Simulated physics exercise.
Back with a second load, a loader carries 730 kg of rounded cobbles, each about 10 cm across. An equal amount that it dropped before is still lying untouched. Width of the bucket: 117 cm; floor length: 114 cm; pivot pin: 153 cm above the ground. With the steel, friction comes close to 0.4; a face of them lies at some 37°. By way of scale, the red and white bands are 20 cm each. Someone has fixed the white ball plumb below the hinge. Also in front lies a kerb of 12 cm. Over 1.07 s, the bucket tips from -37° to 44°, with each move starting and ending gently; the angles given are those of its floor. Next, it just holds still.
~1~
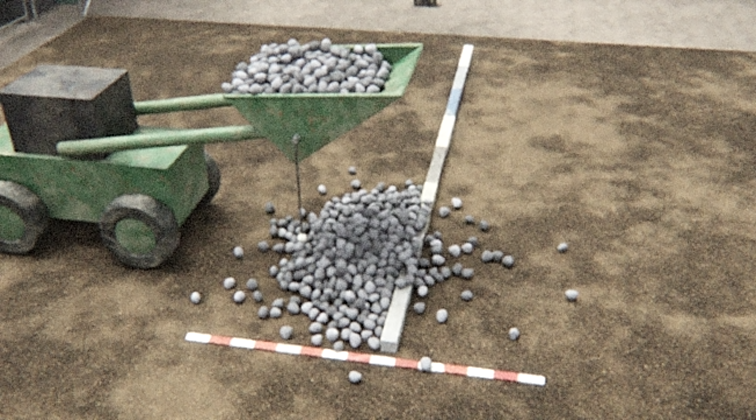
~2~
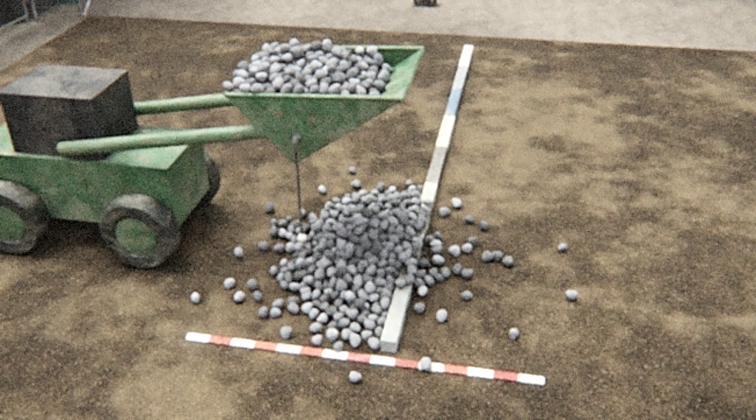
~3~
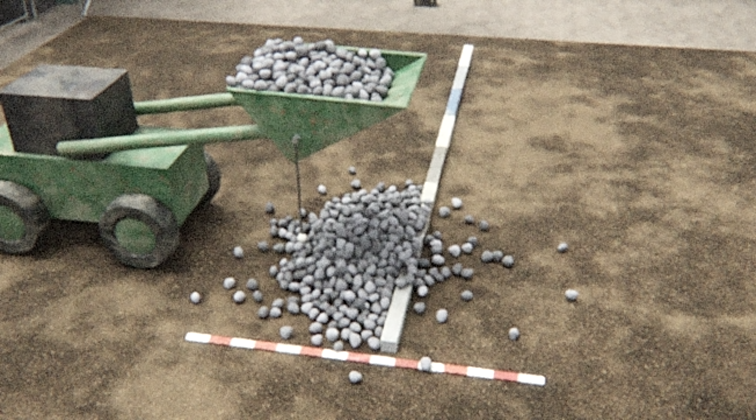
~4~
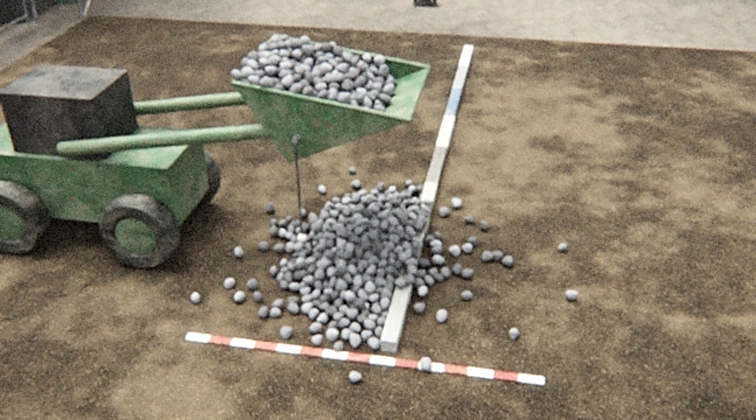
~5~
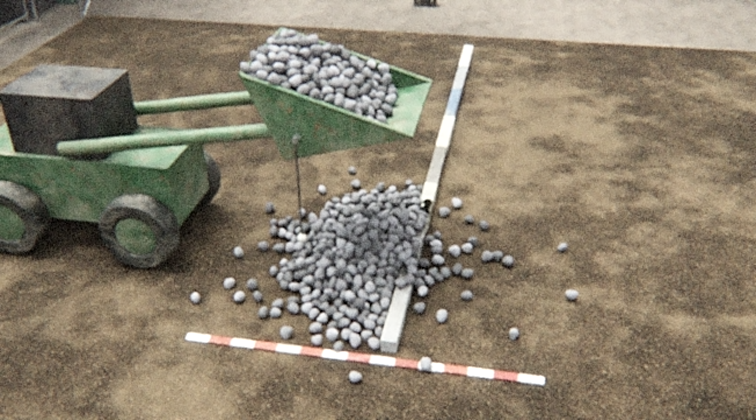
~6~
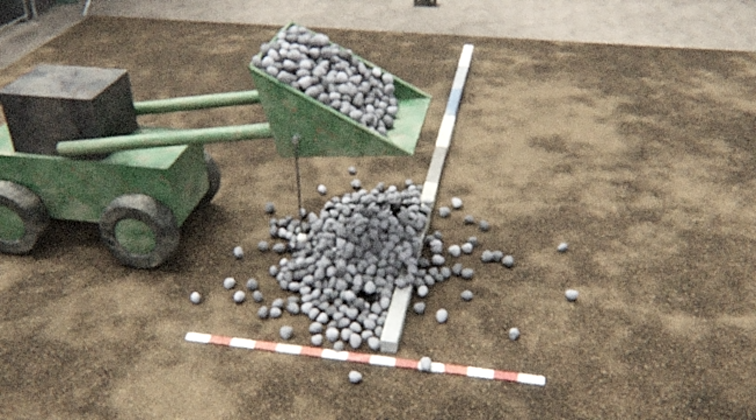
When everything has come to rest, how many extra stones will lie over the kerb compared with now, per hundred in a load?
About 86 per hundred.
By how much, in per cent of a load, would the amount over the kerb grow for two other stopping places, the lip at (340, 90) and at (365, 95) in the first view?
30 % and 60 %.
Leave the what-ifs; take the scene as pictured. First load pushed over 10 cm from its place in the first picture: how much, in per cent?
Roughly 5 per cent of them.
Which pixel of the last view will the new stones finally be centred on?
(466, 255).
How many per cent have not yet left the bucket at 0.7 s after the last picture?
Close to 50 per cent of the load.
Then, 0.4 s after the last picture the floor is at 31°; in per cent of one load, 100 in the bucket, 95 on this side of the kerb, 6 over the kerb; the foremost stones are at (511, 269).
Then, 0.7 s after the last picture the floor is at 44°; in per cent of one load, 52 in the bucket, 128 on this side of the kerb, 20 over the kerb; the foremost stones are at (511, 269).
Then, 1.1 s after the last picture the floor is at 44°; in per cent of one load, 9 in the bucket, 126 on this side of the kerb, 65 over the kerb; the foremost stones are at (547, 265).
Then, 3.9 s after the last picture the floor is at 44°; in per cent of one load, 0 in the bucket, 109 on this side of the kerb, 91 over the kerb; the foremost stones are at (675, 232). Net gain over the kerb, 86.
